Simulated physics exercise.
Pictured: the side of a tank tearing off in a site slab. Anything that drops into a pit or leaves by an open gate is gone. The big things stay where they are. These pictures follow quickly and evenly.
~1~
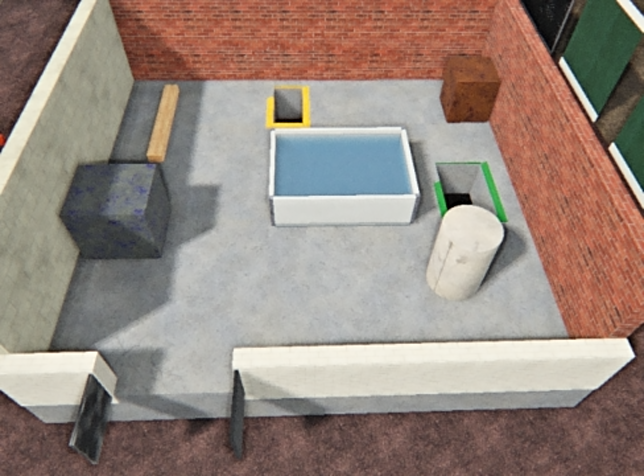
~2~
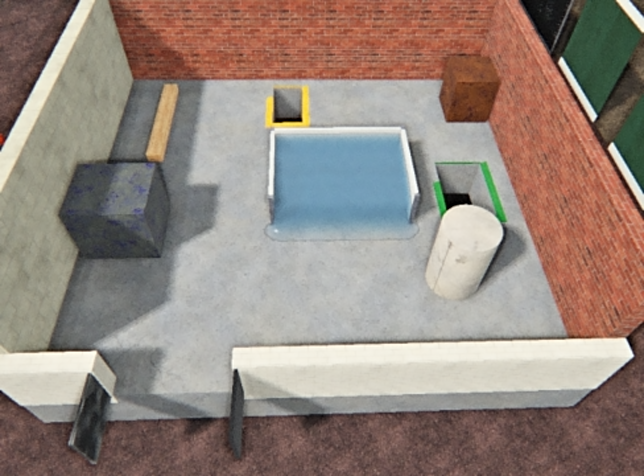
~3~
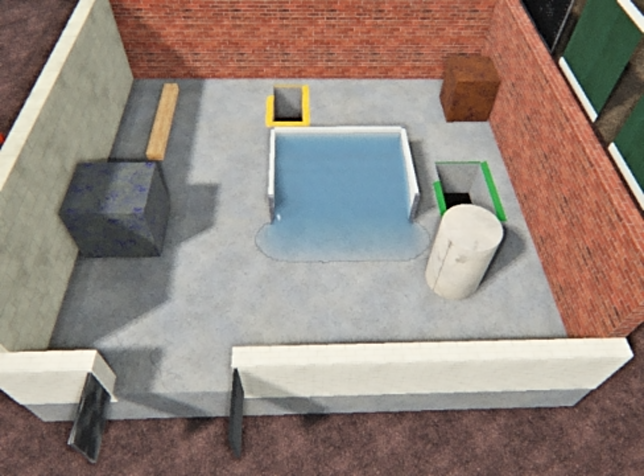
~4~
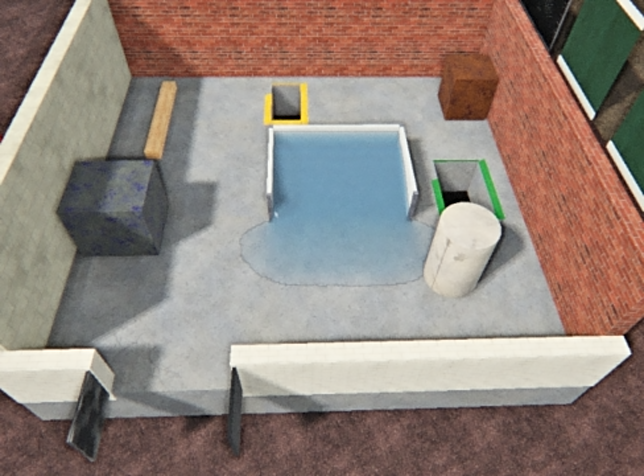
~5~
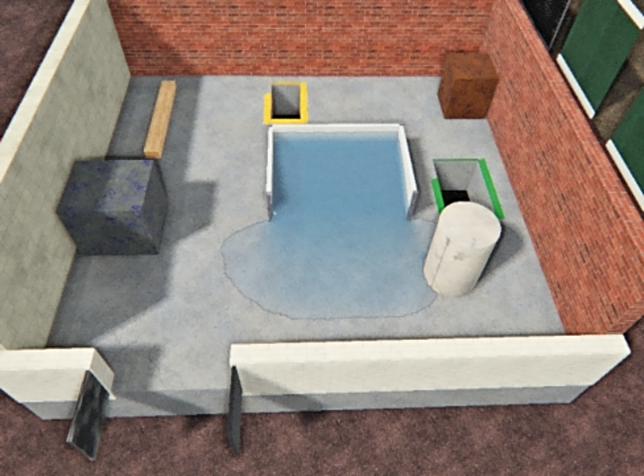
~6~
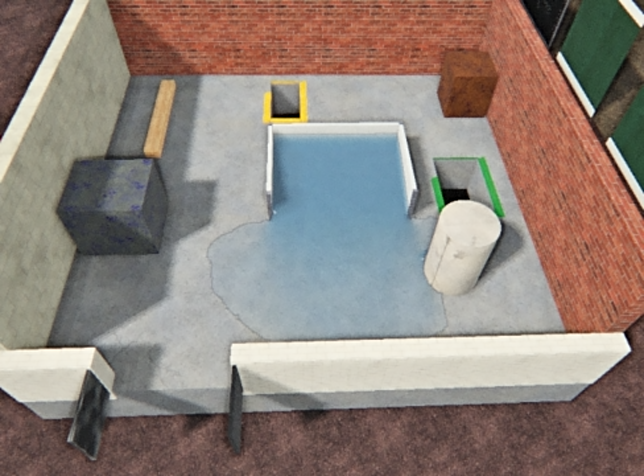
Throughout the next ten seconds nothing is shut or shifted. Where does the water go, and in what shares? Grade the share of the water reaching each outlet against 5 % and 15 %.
By my reckoning the gate goes over 15 %, the yellow pit stays under 5 %, the green pit goes over 15 %.
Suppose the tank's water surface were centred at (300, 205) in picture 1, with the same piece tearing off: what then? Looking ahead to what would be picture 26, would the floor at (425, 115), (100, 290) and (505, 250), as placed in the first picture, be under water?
Outcome, in sequence: Unwetted, wetted, wetted.
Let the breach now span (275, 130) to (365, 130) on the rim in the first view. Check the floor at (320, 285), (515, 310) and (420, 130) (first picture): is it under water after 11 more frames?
The first would be still unwetted, the second still unwetted and the third still unwetted.
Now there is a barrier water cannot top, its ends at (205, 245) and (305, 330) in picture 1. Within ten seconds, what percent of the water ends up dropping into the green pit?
I'd put the green pit at roughly 25 %.
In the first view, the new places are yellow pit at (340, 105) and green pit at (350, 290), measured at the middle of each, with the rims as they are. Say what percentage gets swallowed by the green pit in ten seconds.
Note: Green pit, 60 percent.
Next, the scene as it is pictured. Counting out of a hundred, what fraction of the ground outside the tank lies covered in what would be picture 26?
40 %, roughly.
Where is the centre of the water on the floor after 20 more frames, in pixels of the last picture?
Roughly (351, 288) in the last picture.
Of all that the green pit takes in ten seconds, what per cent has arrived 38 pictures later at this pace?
It works out at roughly 55 percent of the ten-second total.
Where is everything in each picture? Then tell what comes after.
The first picture shows the water tank at (341, 165) is whole and still.
In the second picture, the front is at (268, 227), out from the gap at (343, 213).
In the third picture, the front is at (260, 238), out from the gap at (343, 214).
In the fourth picture, water pours out at (341, 213) and has run to a hidden place.
In the fifth picture, water pours out at (341, 213) and has run to (428, 298).
In the sixth picture, the front is at a hidden place, out from the gap at (341, 212).
A moment on, water covers 25 % of the floor; the gate 0 %, the yellow pit 0 %, the green pit 0 %.
Next, water covers 35 % of the floor; the gate 3 %, the yellow pit 0 %, the green pit 0 %.
Then, water covers 40 % of the floor; the gate 8 %, the yellow pit 0 %, the green pit 1 %.
Later, water covers 55 % of the floor; the gate 12 %, the yellow pit 0 %, the green pit 12 %.
In the end, water covers 65 % of the floor; the gate 21 %, the yellow pit 0 %, the green pit 21 %.
